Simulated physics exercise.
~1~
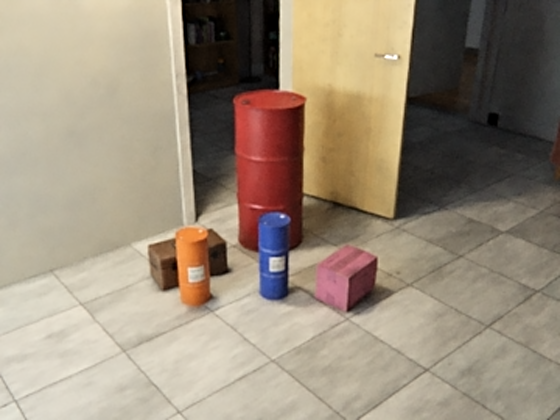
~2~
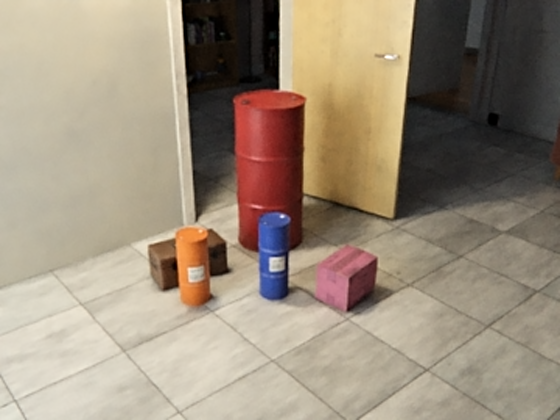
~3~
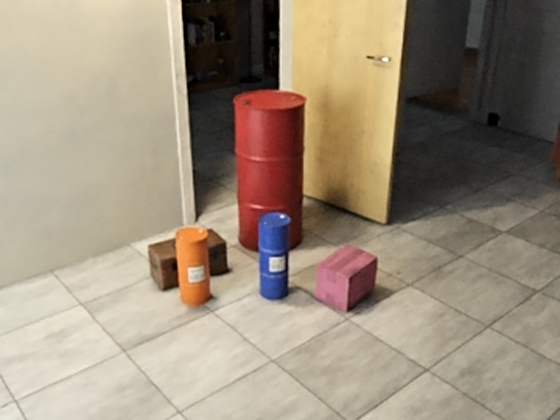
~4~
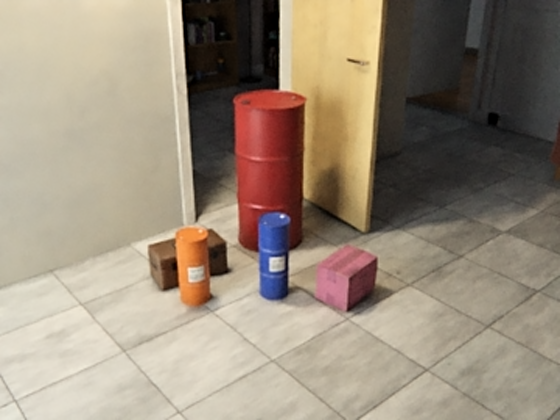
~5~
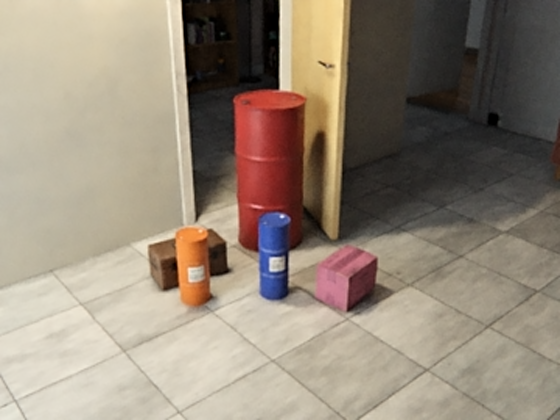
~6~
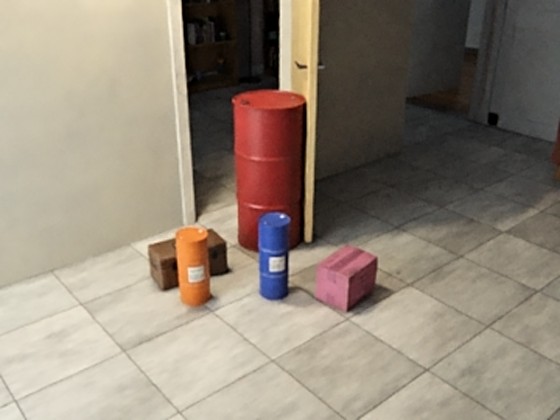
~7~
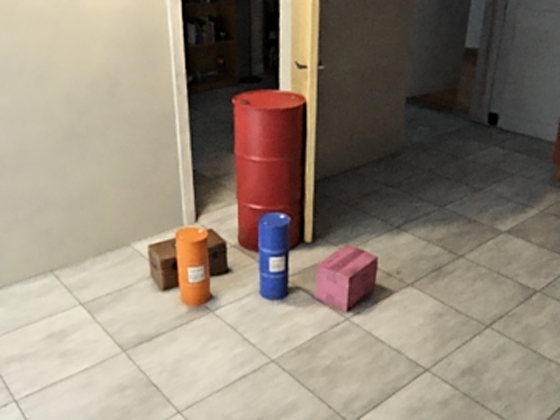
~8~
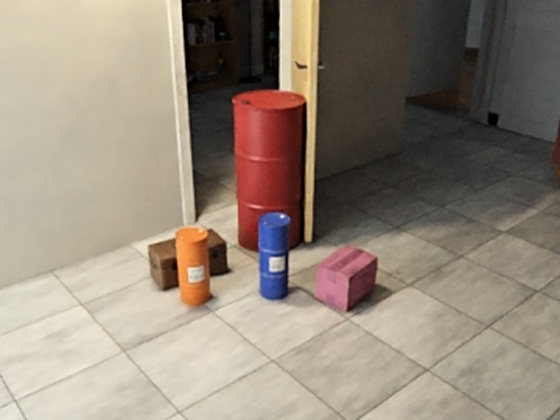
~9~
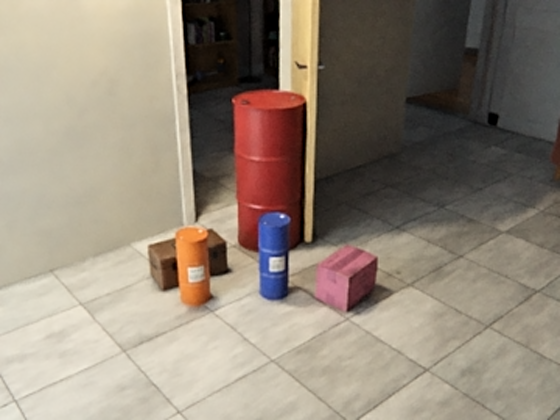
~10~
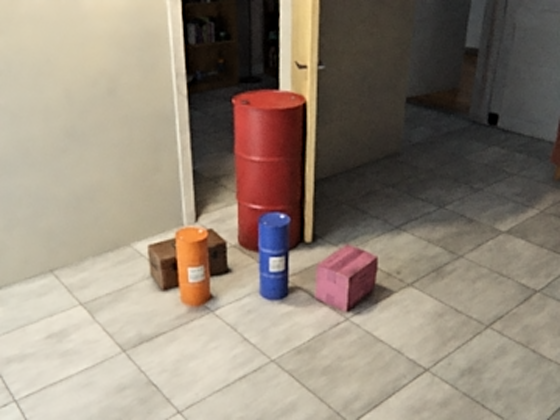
The clip opens on a pale wooden door standing wide open over a tiled floor, with a tall red drum near the doorway. In front of the drum sit a brown box, an orange canister, a blue canister and a pink box. After barely moving at first, the door swings left towards its frame, with no hand in view, and its face narrows until it is seen almost edge-on. It comes up against the right side of the red drum and stops. The drum and smaller objects stay put, and the door rests there, still partly open.
